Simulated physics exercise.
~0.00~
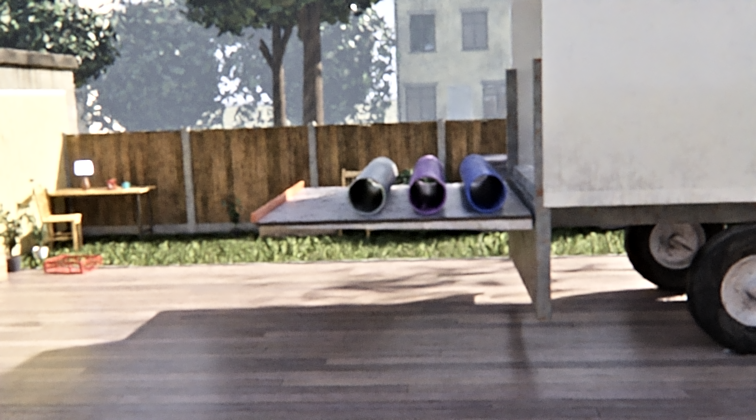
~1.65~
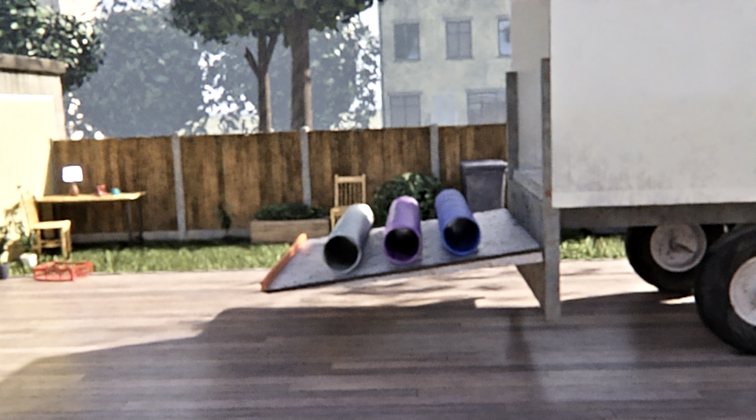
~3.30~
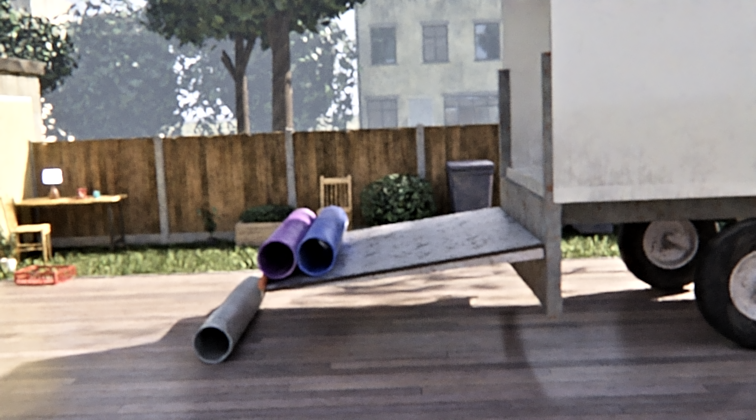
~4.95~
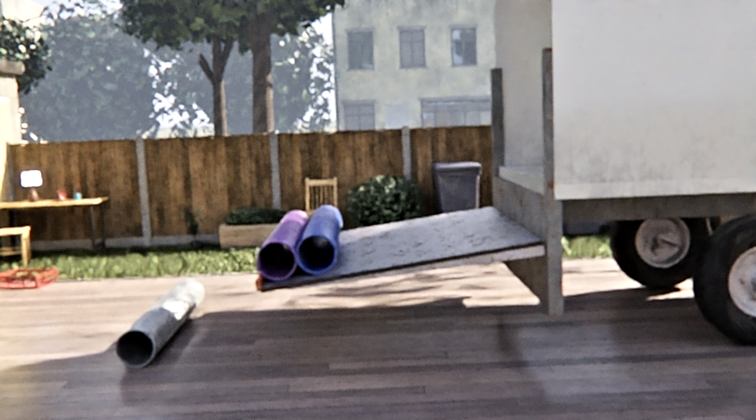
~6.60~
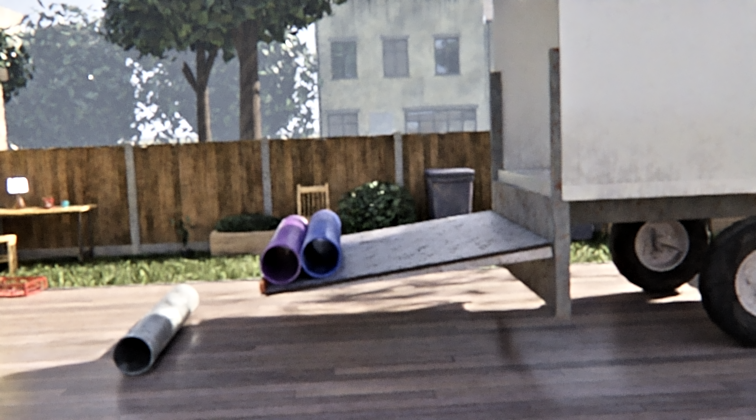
A large white lorry body stands at the right of a sunlit wooden deck, seen from the side, with its grey tail-lift sticking out to the left before a fence, trees and a pale building. Three hollow pipes, grey, purple and blue, lie side by side on the raised plate. The plate sinks and tilts down towards its orange-red edge, and the pipes roll left. The grey pipe goes over the edge onto the deck and rolls further left. The purple and blue pipes stay at the plate's low edge, resting together, while the grey one lies on the deck.
